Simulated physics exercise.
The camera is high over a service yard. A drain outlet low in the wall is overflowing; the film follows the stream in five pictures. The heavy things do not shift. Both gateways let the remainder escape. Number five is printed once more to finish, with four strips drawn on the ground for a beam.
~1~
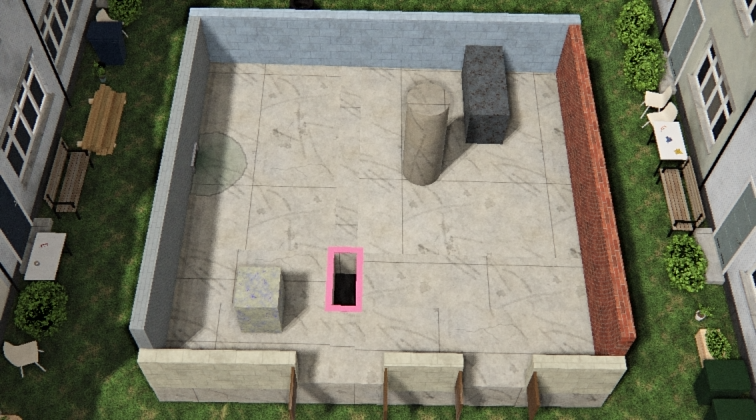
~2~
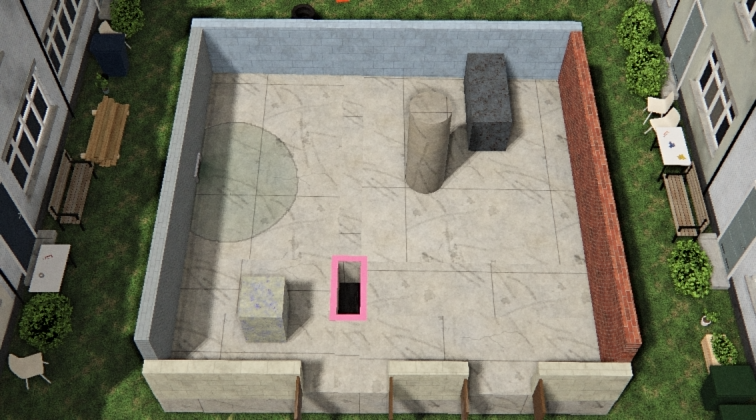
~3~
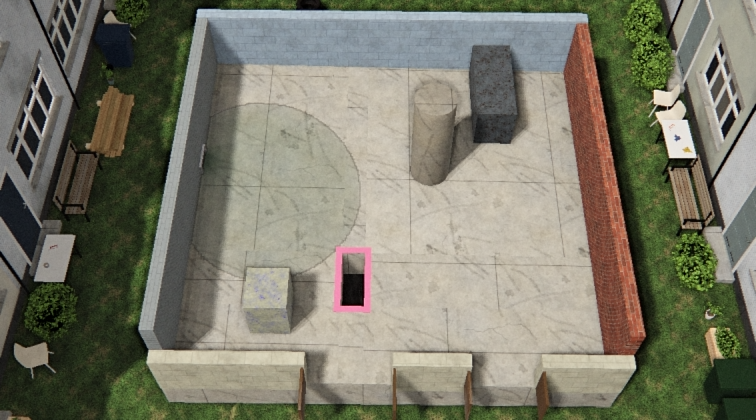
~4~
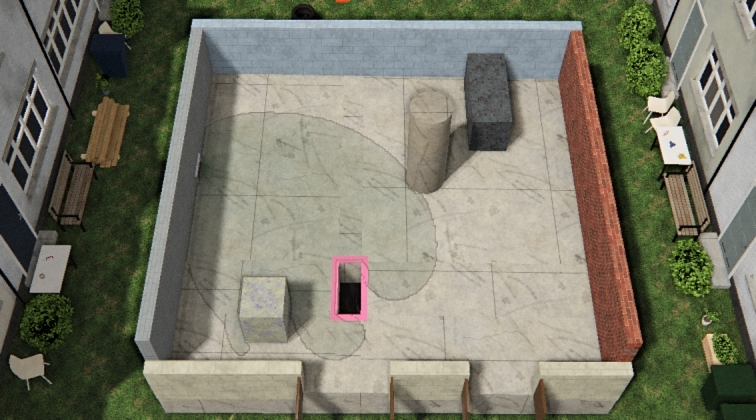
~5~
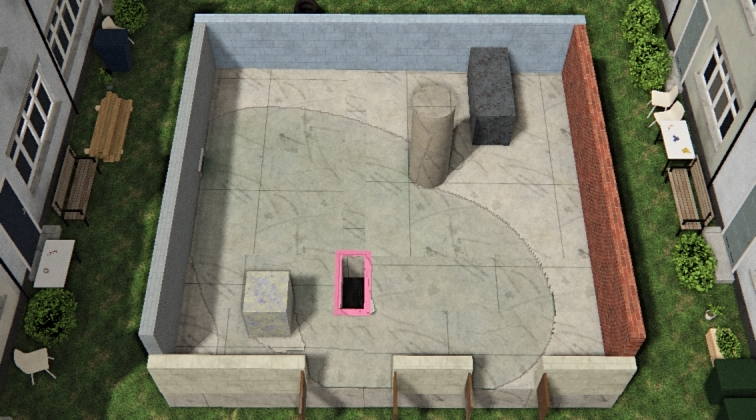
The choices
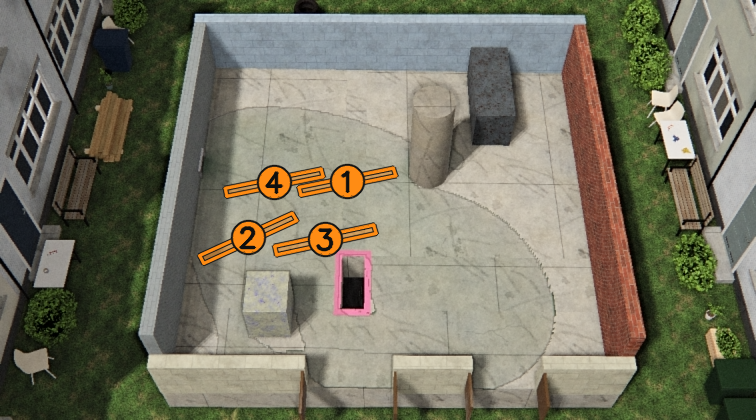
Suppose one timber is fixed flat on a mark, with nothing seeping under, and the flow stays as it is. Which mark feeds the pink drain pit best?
It is 1.
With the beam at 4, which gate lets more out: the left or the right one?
The right gate.
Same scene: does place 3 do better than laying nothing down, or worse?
Place 3 is worse.
In orange, 1 from (300, 191) to (394, 172); 2 from (201, 259) to (294, 216); 3 from (275, 250) to (374, 229); 4 from (226, 192) to (322, 172).
With 1, about 33 % of the stream goes into the pink drain pit, about 65 % out by the gates.
With 2, about 11 % of the stream goes into the pink drain pit, about 87 % out by the gates.
With 3, about 11 % of the stream goes into the pink drain pit, about 87 % out by the gates.
With 4, about 10 % of the stream goes into the pink drain pit, about 88 % out by the gates.
